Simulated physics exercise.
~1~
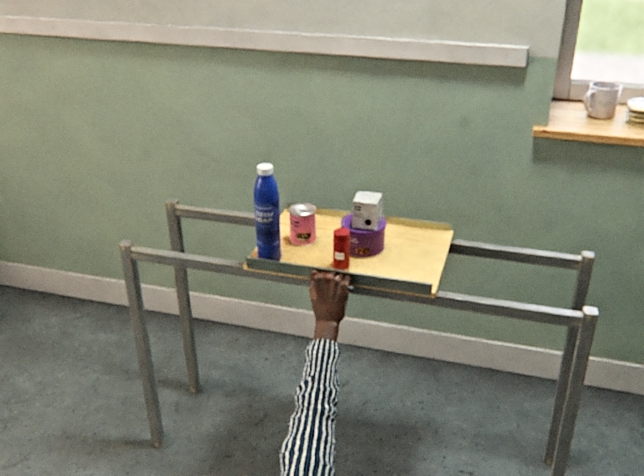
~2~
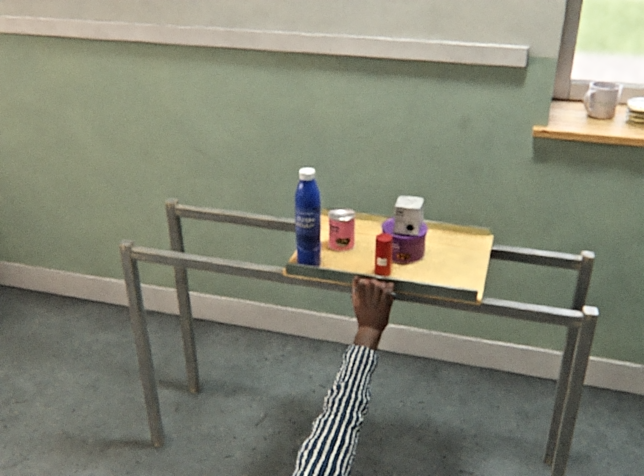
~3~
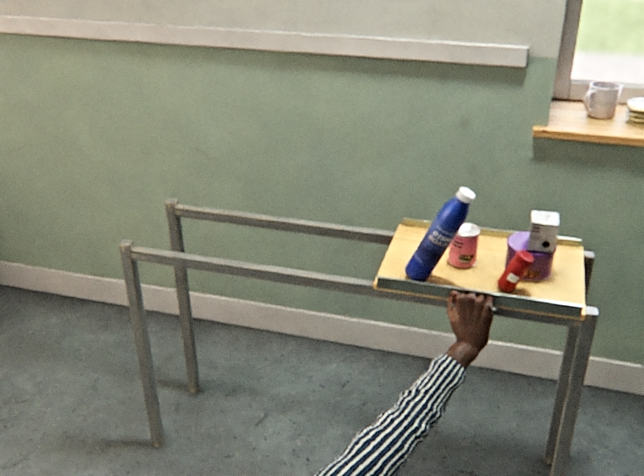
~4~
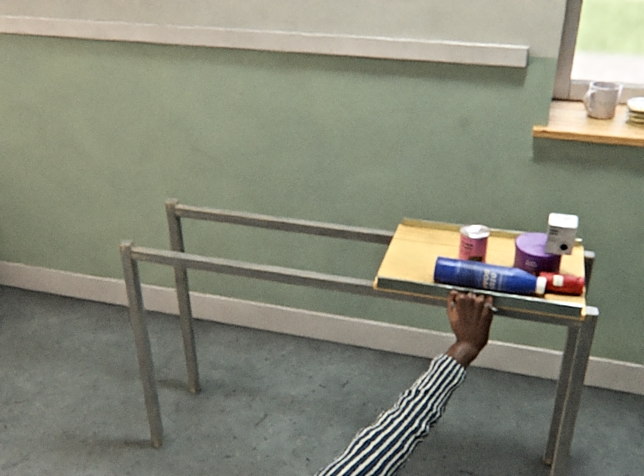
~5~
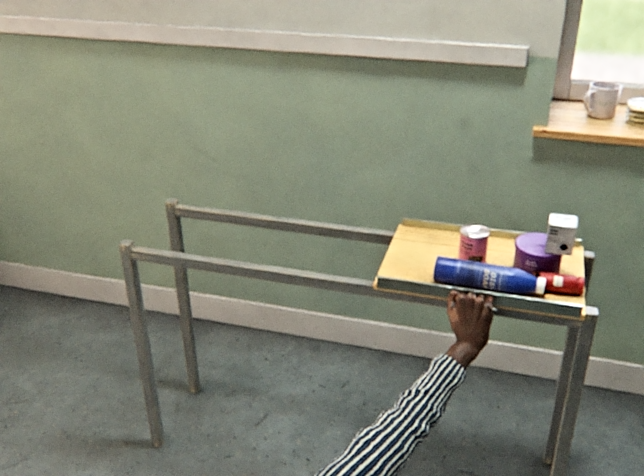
A hand in a striped sleeve pushes a yellow tray to the right along a metal frame, carrying a tall blue bottle, a pink tin, a small red container, a purple tub and a white carton. At first everything rides along upright. As the tray reaches the right end of the frame, the blue bottle and the red container tip over to the right. Both drop onto their sides near the front edge, while the white carton shifts slightly right. The tray rests there, with the two toppled items still aboard and the others upright.
